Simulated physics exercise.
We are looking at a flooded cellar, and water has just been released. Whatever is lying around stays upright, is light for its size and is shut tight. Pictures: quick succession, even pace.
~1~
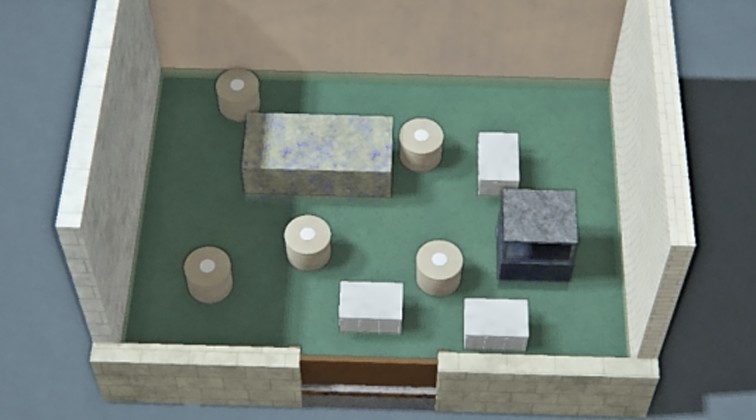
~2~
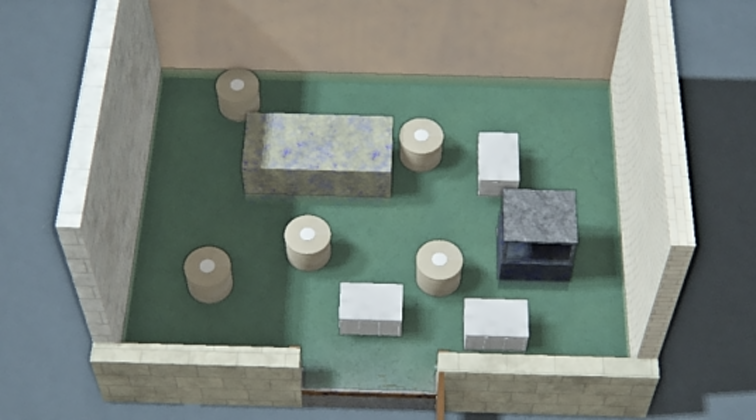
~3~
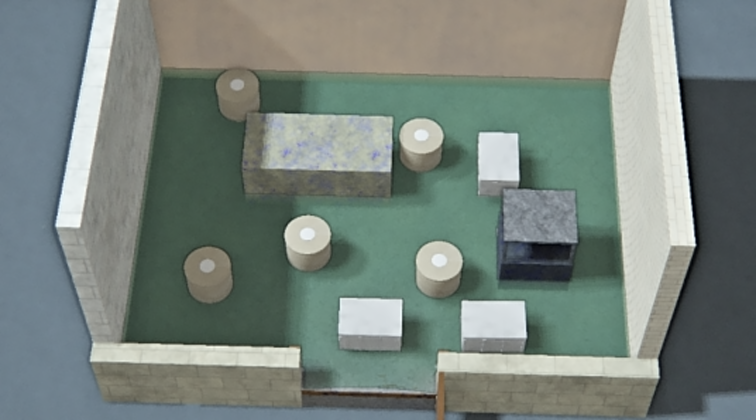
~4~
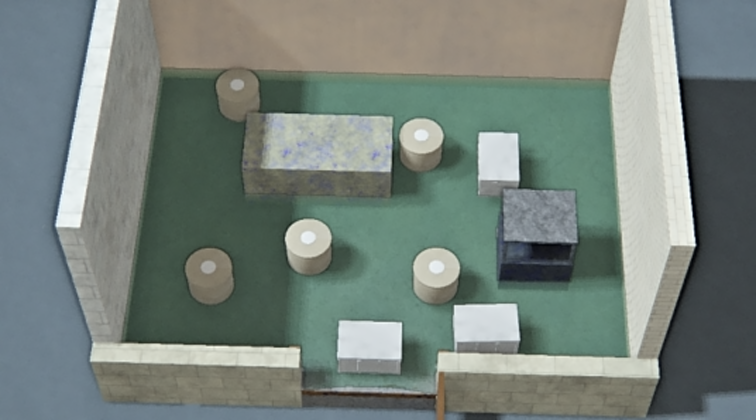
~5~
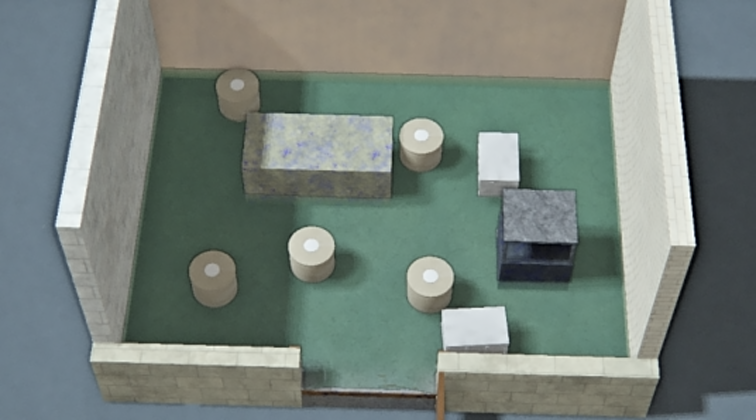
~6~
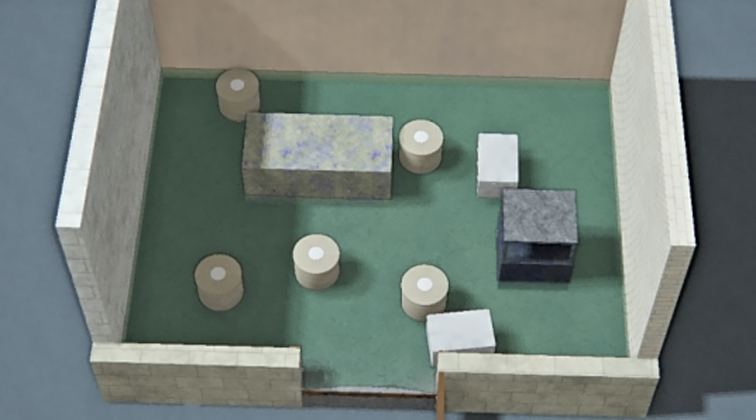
To begin with, pale tubs and white crates float in a flooded, green-floored cellar as the brown gate in the front wall swings open. The nearer left crate drifts forward and out of view through the gap, while the right one slides left and forward and three nearer tubs shift slightly towards the opening.
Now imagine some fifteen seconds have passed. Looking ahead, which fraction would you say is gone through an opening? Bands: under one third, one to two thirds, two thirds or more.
Fraction: Two thirds or beyond.
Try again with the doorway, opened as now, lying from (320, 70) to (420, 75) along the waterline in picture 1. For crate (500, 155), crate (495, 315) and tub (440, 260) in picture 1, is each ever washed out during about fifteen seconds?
Item one gets away, item two doesn't escape, item three doesn't escape.
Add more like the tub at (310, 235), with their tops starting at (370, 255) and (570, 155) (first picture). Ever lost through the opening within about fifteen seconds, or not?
Well, the first one leaves, but the second one never leaves.
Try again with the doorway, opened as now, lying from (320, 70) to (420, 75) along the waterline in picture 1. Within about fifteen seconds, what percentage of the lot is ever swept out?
Share: Near 40 %.
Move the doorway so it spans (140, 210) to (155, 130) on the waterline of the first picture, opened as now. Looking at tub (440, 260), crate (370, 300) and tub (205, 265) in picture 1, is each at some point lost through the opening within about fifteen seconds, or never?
Taking them in turn, the first is held back, the second is held back and the third is flushed away.
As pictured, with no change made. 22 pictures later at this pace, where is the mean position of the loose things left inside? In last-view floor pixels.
Mean position: Approx. (332, 282) px.
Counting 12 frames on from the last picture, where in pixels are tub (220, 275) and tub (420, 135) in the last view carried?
They end up at about pixels (302, 326) and (404, 226).
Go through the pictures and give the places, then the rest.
The first frame shows a crate at (497, 317), afloat; a tub at (440, 260) floats; 0 of 8 have shifted.
The second frame shows a crate at (497, 317), afloat; a tub at (440, 260) floats; 0 of 8 have shifted.
The third frame shows a crate at (494, 319) floats; a tub at (439, 261), afloat; 1 of 8 have shifted.
The fourth frame shows a crate at (487, 323) floats, close to its start; a tub at (437, 267) floats, close to its start; 3 of 8 have shifted.
The fifth frame shows a crate at (475, 326), afloat, close to its start; a tub at (430, 277) floats, close to its start; 5 of 8 have shifted.
The sixth frame shows a crate at (461, 330), afloat, a stride from its start; a tub at (425, 285) floats, a stride from its start; 5 of 8 have shifted.
A moment on, 1 of 8 are out; 7 afloat.
Next, 4 of 8 are out; 4 afloat.
Later, 5 of 8 are out; 3 afloat.
In the end, 7 of 8 are out; 1 afloat.
